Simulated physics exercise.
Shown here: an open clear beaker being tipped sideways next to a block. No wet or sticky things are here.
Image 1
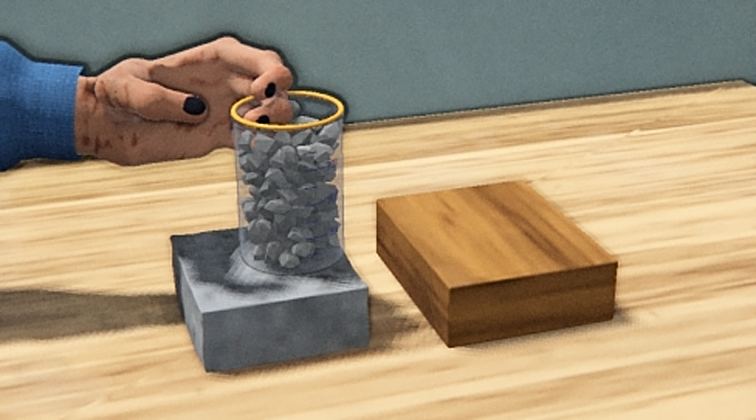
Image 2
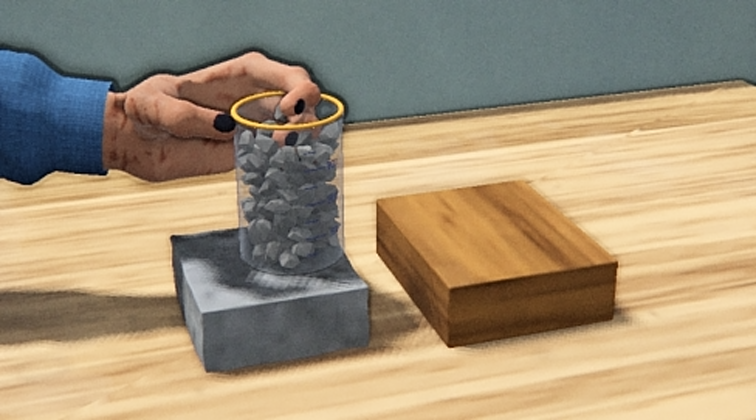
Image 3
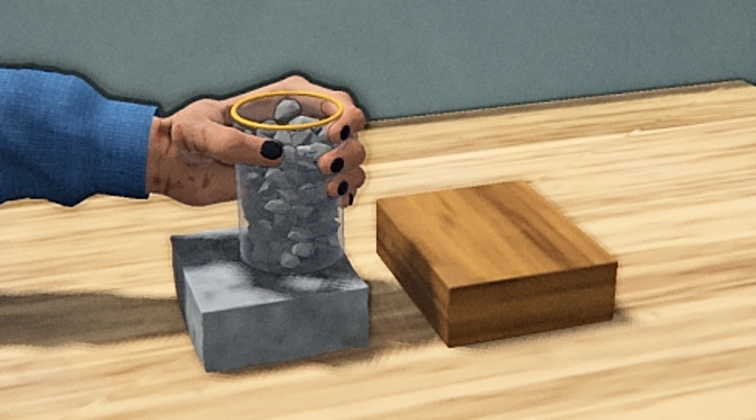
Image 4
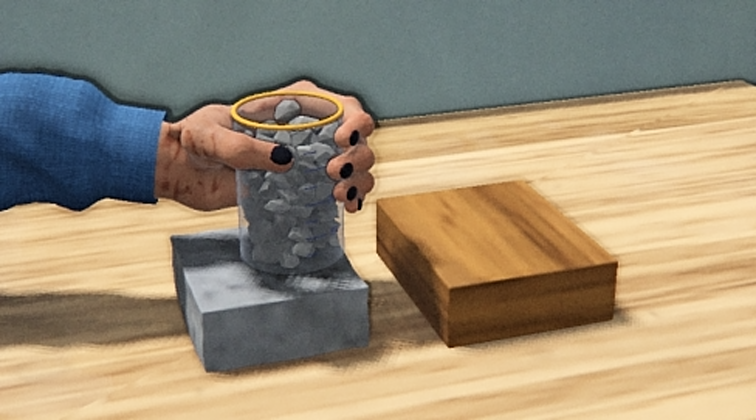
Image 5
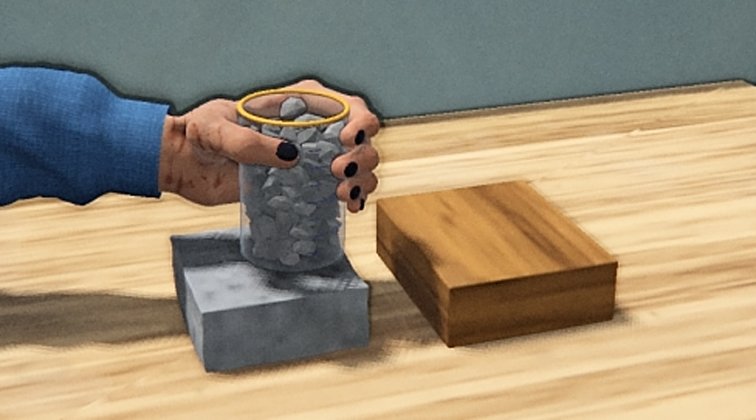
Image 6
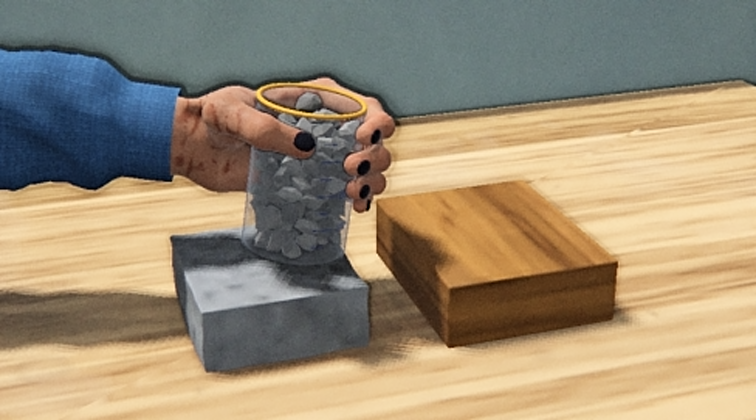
On a pale wooden table, a hand in a blue sleeve reached in from the left, wrapped around a clear beaker of gravel on a gray block, then lifted it slightly and tilted it rightward.
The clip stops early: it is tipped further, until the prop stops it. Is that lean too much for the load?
So the filling begins to escape.
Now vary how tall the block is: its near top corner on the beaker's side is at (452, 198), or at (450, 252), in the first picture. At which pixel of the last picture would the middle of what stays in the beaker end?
First near (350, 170), then near (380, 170).
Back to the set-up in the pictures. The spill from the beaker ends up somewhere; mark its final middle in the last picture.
I'd mark it at about (508, 216) once everything is at rest.
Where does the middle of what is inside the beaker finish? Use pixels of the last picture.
In the final picture it sits close to (405, 198).
Then, 0.60 s later than the last frame, the beaker leans 50°; everything is still inside.
Then, 1.13 s later than the last frame, the beaker leans 86°; a stray few of the bits of gravel out of it.
Then, 1.58 s later than the last frame, the beaker rests on the block at 91°; a stray few of the bits of gravel out of it.
When it is over, the beaker rests on the block at 91°; a small part of the bits of gravel out of it.
